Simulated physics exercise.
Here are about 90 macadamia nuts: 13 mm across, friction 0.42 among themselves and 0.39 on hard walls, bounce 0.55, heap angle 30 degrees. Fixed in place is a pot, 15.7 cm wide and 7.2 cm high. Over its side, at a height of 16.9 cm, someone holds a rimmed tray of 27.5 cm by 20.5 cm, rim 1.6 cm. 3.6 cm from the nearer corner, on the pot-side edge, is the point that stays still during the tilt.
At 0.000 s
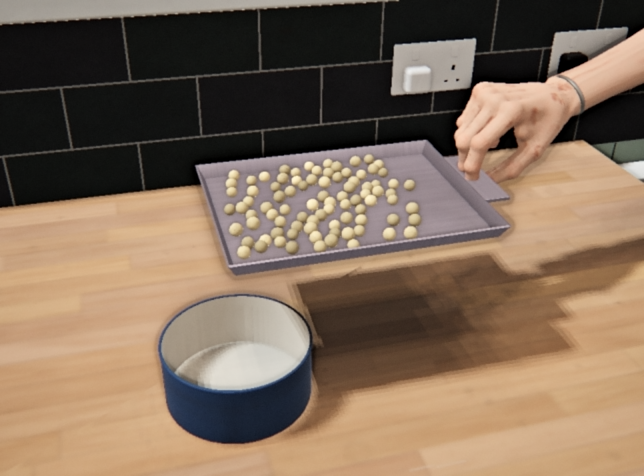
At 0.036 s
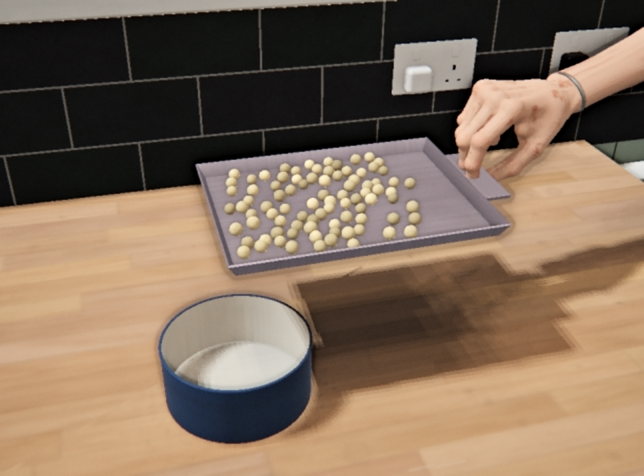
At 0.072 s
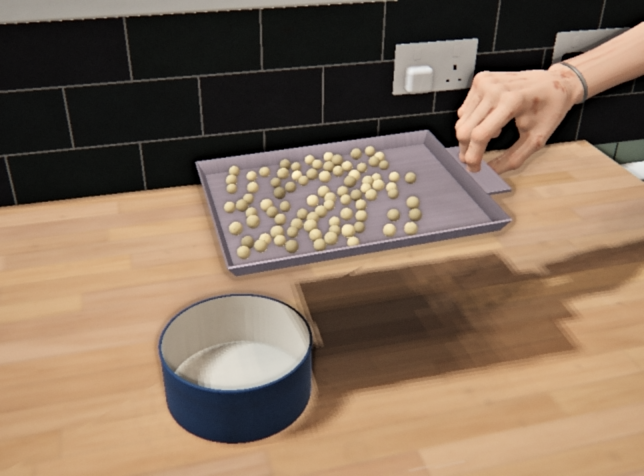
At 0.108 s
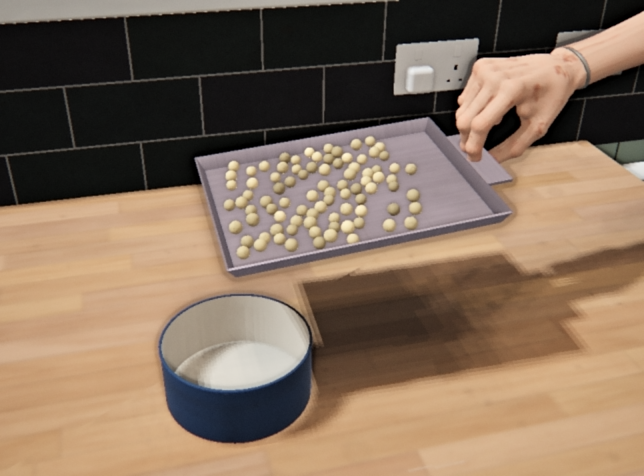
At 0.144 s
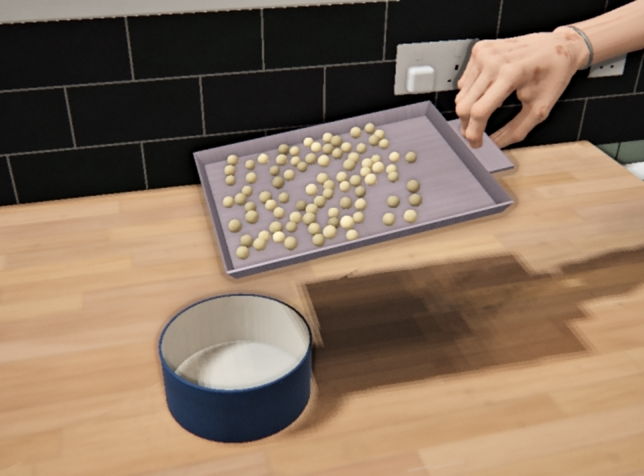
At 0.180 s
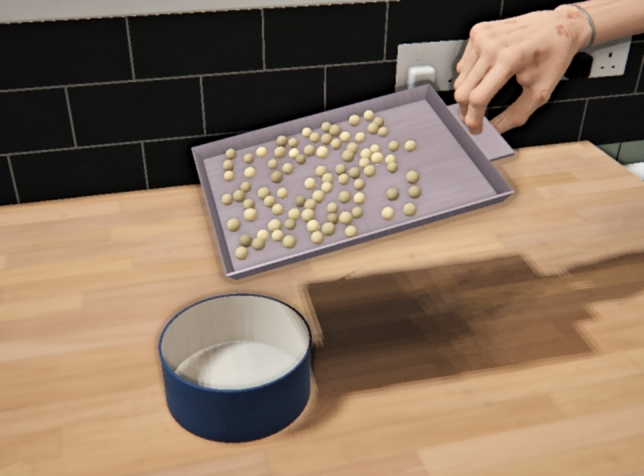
A hand raising the right side of a shallow tray of small round nuts above a wooden counter beside a blue pot.
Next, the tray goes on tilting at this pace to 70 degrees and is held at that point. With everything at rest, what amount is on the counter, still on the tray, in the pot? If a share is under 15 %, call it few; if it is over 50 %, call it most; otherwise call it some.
I would say counter: Some, tray: Few, pot: Most.
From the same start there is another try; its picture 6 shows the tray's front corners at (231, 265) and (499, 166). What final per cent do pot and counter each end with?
Pot: 45, counter: 55.
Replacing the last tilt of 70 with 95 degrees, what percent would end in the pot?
In that case it comes to about 75 in a hundred.
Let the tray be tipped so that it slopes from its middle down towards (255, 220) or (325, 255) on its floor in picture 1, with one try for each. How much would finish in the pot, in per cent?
Roughly 45 per cent on the first try and 65 per cent on the second.
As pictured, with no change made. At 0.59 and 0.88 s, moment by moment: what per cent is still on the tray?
Close to 85 at the first time and 10 at the second.
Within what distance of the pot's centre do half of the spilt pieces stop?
Distance: Some 26 cm.
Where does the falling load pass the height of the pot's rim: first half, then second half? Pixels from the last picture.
Roughly (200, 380) to begin with, later roughly (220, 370).
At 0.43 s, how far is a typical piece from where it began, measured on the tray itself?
Displacement on the tray: Roughly 5 cm.
After 0.43 s, tilt 42 degrees; the tray holds 100 %, the pot 0 %.
After 0.59 s, tilt 61 degrees; the tray holds 85 %, the pot 0 %.
After 0.88 s, tilt 70 degrees; the tray holds 10 %, the pot 55 %.
At rest (2.0 s), counter 30 %, tray 0 %, pot 70 %.
